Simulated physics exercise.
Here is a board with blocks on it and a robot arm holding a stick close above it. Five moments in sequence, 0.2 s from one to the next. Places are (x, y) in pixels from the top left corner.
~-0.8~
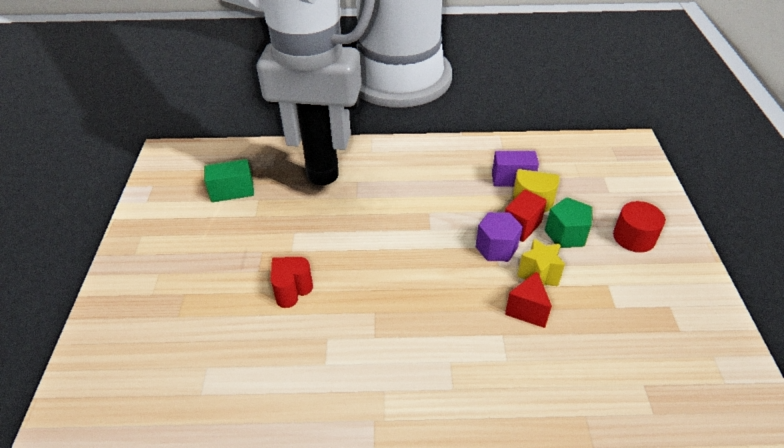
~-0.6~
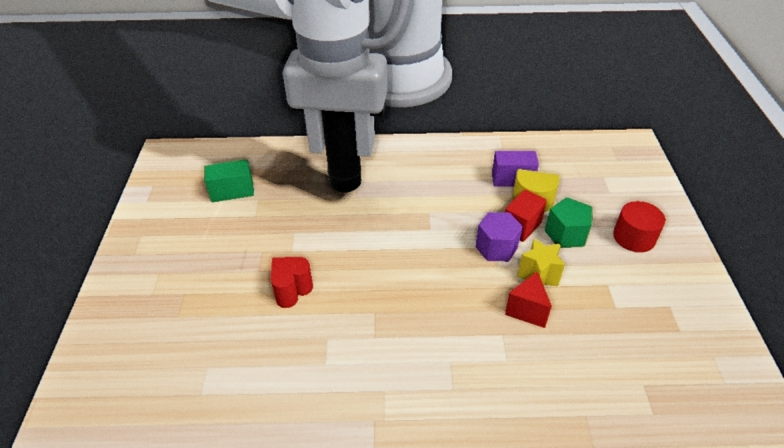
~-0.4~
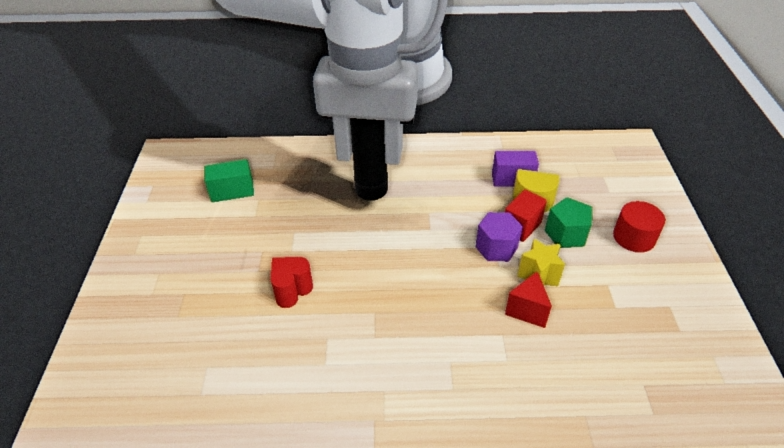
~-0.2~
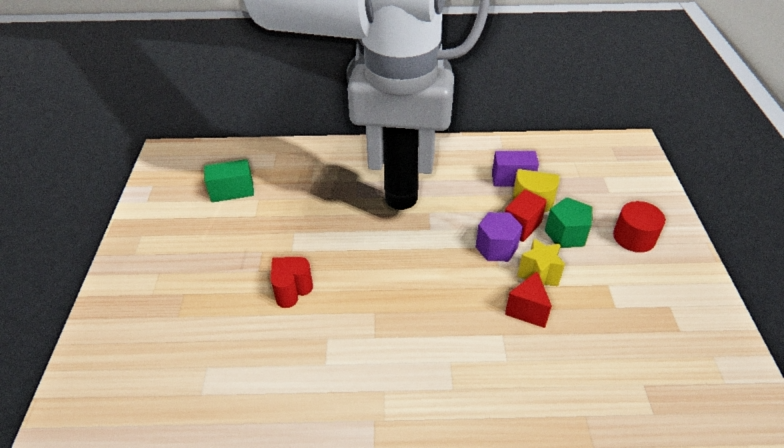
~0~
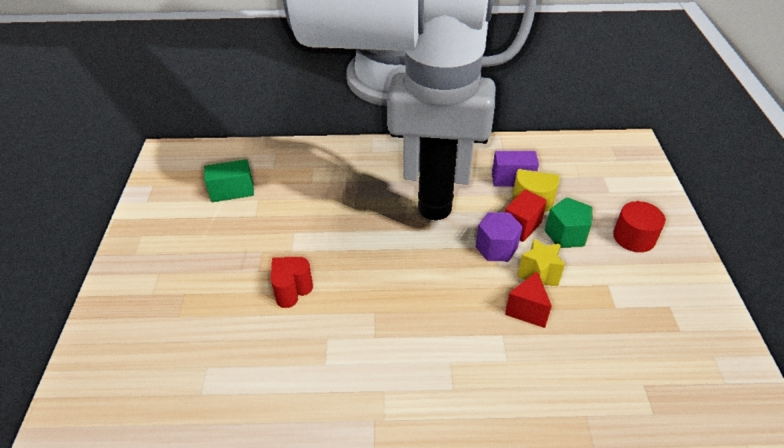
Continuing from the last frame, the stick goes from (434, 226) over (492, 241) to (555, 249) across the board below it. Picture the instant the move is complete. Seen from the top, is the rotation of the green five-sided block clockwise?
I expect so.
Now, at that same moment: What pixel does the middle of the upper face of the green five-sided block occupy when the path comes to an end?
Its top middle is near (599, 208).
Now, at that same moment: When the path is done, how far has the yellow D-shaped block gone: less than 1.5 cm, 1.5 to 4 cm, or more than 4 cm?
Short, under 1.5 cm.
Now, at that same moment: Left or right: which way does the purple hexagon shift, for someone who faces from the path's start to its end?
To the path's right.
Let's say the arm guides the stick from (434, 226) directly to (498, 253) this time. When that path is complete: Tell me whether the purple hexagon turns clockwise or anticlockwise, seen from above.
Turns anticlockwise.
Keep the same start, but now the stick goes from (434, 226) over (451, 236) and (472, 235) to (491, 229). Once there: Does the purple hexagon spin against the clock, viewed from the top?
It seems not.
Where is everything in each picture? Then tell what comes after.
In the first frame, stick's lower end (323, 176); purple hexagon (500, 225); red oblong (527, 204); yellow D-shaped block (538, 180); yellow star (544, 254); green five-sided block (573, 212).
In the second frame, stick (346, 183); blocks still.
In the third frame, stick (372, 191); blocks still.
In the fourth frame, stick (401, 200); blocks still.
In the fifth frame, stick (435, 210); purple hexagon (500, 225); red oblong (527, 204); yellow D-shaped block (538, 180); yellow star (544, 254); green five-sided block (573, 212).
On the path given first. One third of the way, stick (474, 221); purple hexagon (509, 228).
Two thirds of the way, stick (516, 229); purple hexagon (551, 239), turned 15° clockwise; red oblong (540, 201), turned 30° anticlockwise; yellow D-shaped block (540, 177); yellow star (566, 265), turned 40° clockwise; green five-sided block (577, 212).
At the end, stick (559, 233); purple hexagon (589, 251), turned 50° clockwise; red oblong (558, 200), turned 85° anticlockwise; yellow D-shaped block (539, 175); yellow star (583, 277), turned 80° clockwise; green five-sided block (599, 208), turned 45° clockwise.
